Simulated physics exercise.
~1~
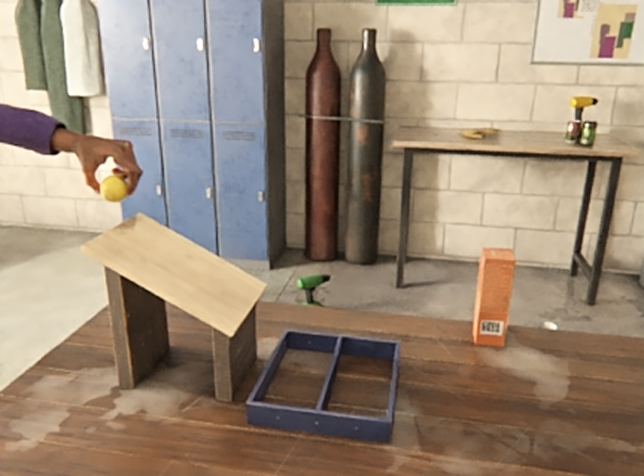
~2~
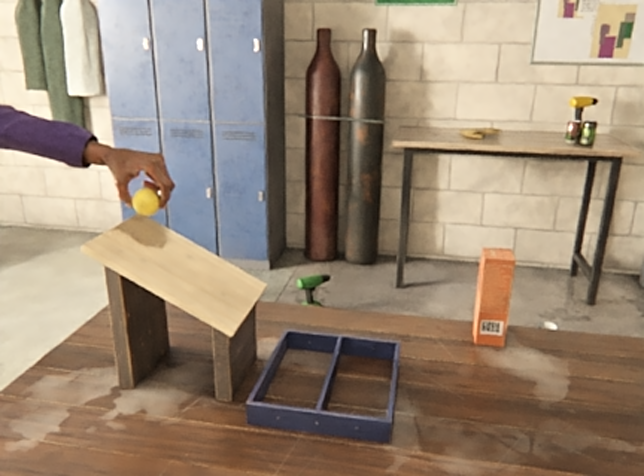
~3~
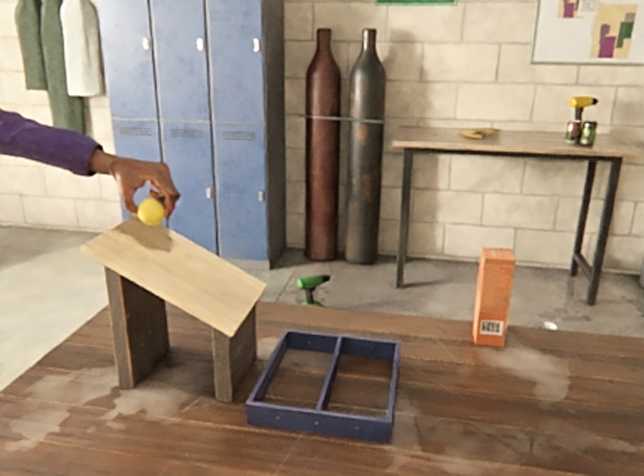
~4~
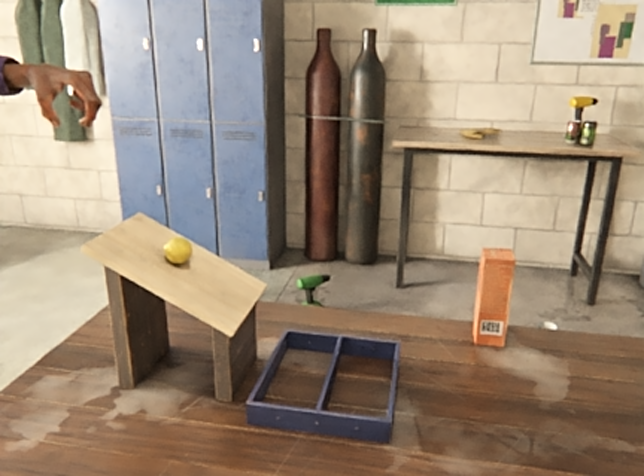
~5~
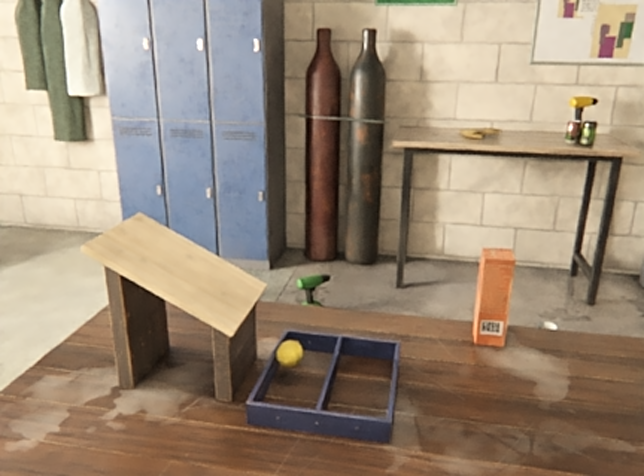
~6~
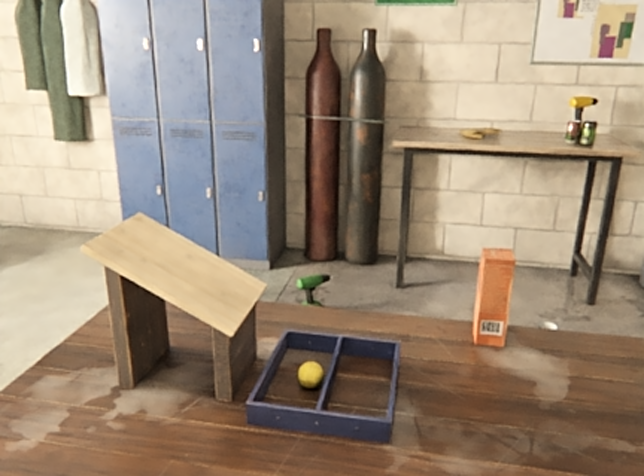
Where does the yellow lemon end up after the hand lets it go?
It ends up inside the blue tray, in the first bay, the one next to the slanted board.
In a workshop with blue lockers, two tall gas cylinders and a pale block wall, a still view looks slightly down on a wooden table. A slanted board on two supports stands at the left, a blue tray with two bays sits beside its lower end, and an orange carton stands to the right. A hand reaching in from the left carries a yellow lemon over the top of the board and lowers it. The hand lets go and draws back as the lemon moves down the slope. The lemon leaves the board, enters the tray and ends up in the nearer bay, while the carton stays standing.
